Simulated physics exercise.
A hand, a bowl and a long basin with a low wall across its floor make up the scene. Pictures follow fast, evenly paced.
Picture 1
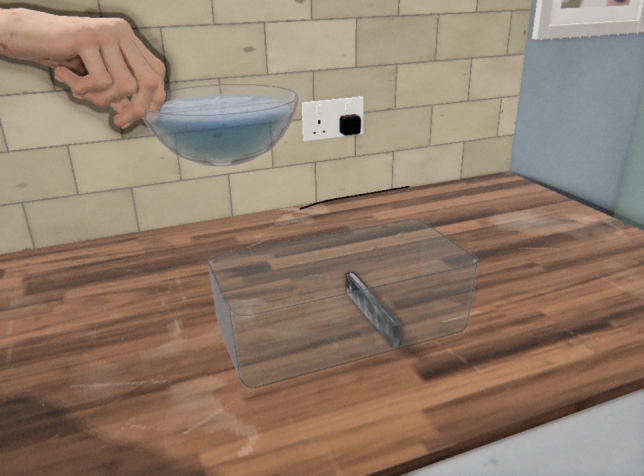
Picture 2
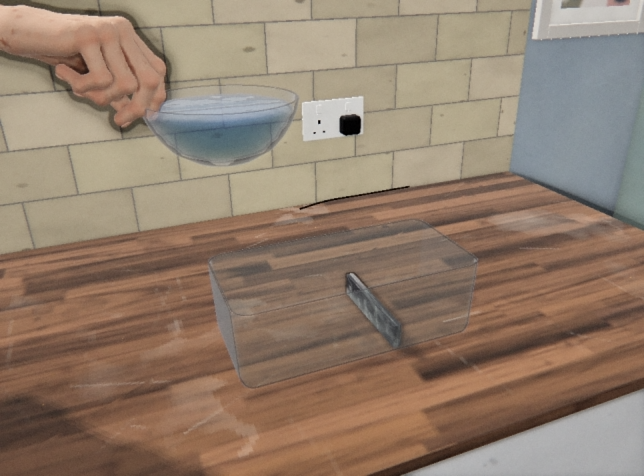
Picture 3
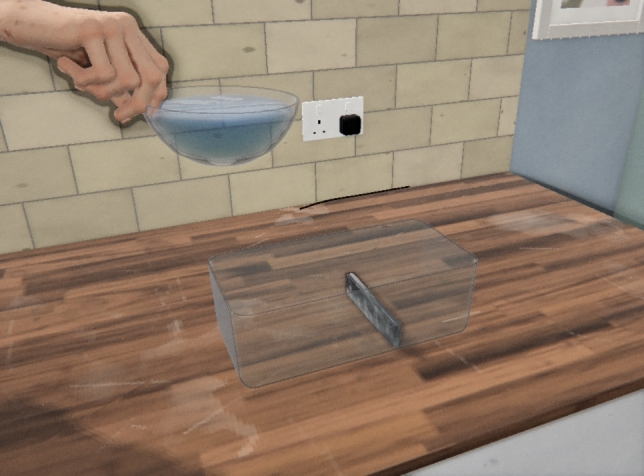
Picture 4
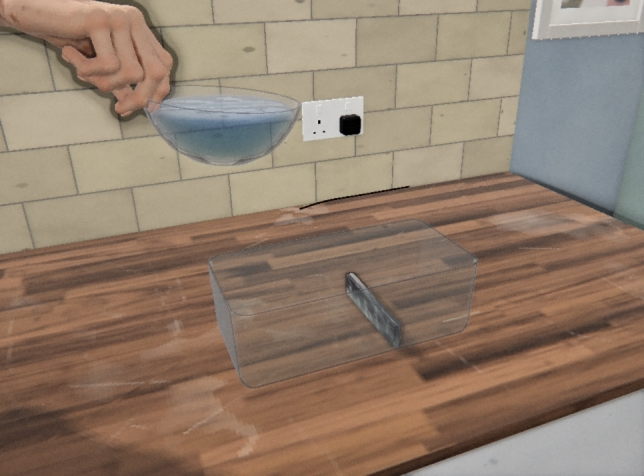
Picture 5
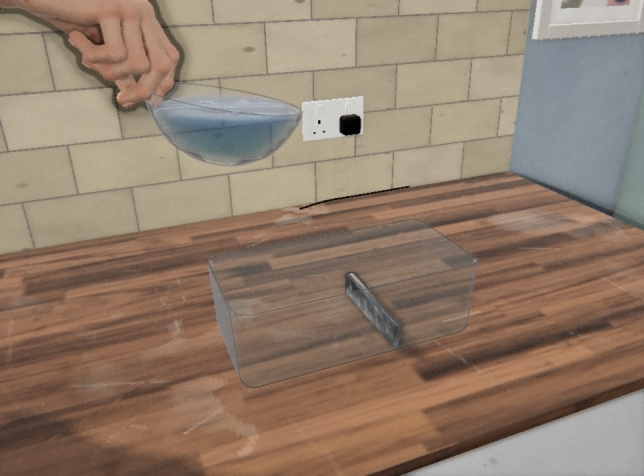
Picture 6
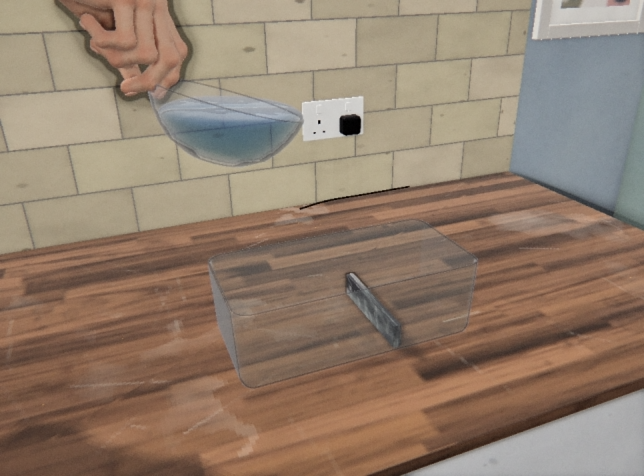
A hand at the upper left grips a clear glass bowl of bluish liquid above a wooden worktop, seen from slightly above, facing a cream brick-tiled wall. Below sits a long transparent basin with a low grey wall across its floor, while a white socket with a black plug is behind. The hand rises slightly and gradually tilts the bowl toward the right, the camera staying still.
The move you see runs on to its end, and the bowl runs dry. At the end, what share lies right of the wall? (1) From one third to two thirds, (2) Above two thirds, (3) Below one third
3.
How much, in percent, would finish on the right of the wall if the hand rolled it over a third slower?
Result: Roughly 20 %.
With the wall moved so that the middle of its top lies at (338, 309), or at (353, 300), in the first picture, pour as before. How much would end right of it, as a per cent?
Roughly 65 per cent first and roughly 45 per cent second.
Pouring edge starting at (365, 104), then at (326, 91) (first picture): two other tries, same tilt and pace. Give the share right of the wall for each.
Near 65 in a hundred first, near 55 in a hundred second.
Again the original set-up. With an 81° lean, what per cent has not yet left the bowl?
It works out to close to 15 percent.
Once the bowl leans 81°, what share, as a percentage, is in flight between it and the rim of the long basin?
50 %.
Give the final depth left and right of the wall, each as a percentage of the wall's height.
50 % left, 20 % right.
A moment on, the tilt is 81° and 13 per cent is still to pour, 31 is left of the wall and 8 right of it.
Next, the tilt is 115° and 0 per cent is still to pour, 80 is left of the wall and 14 right of it.
Then the tilt is 118° and 0 per cent is still to pour, 81 is left of the wall and 16 right of it.
Later the tilt is 118° and 0 per cent is still to pour, 80 is left of the wall and 16 right of it.
In the end 80 per cent lies left of the wall, 16 right of it and 4 outside.
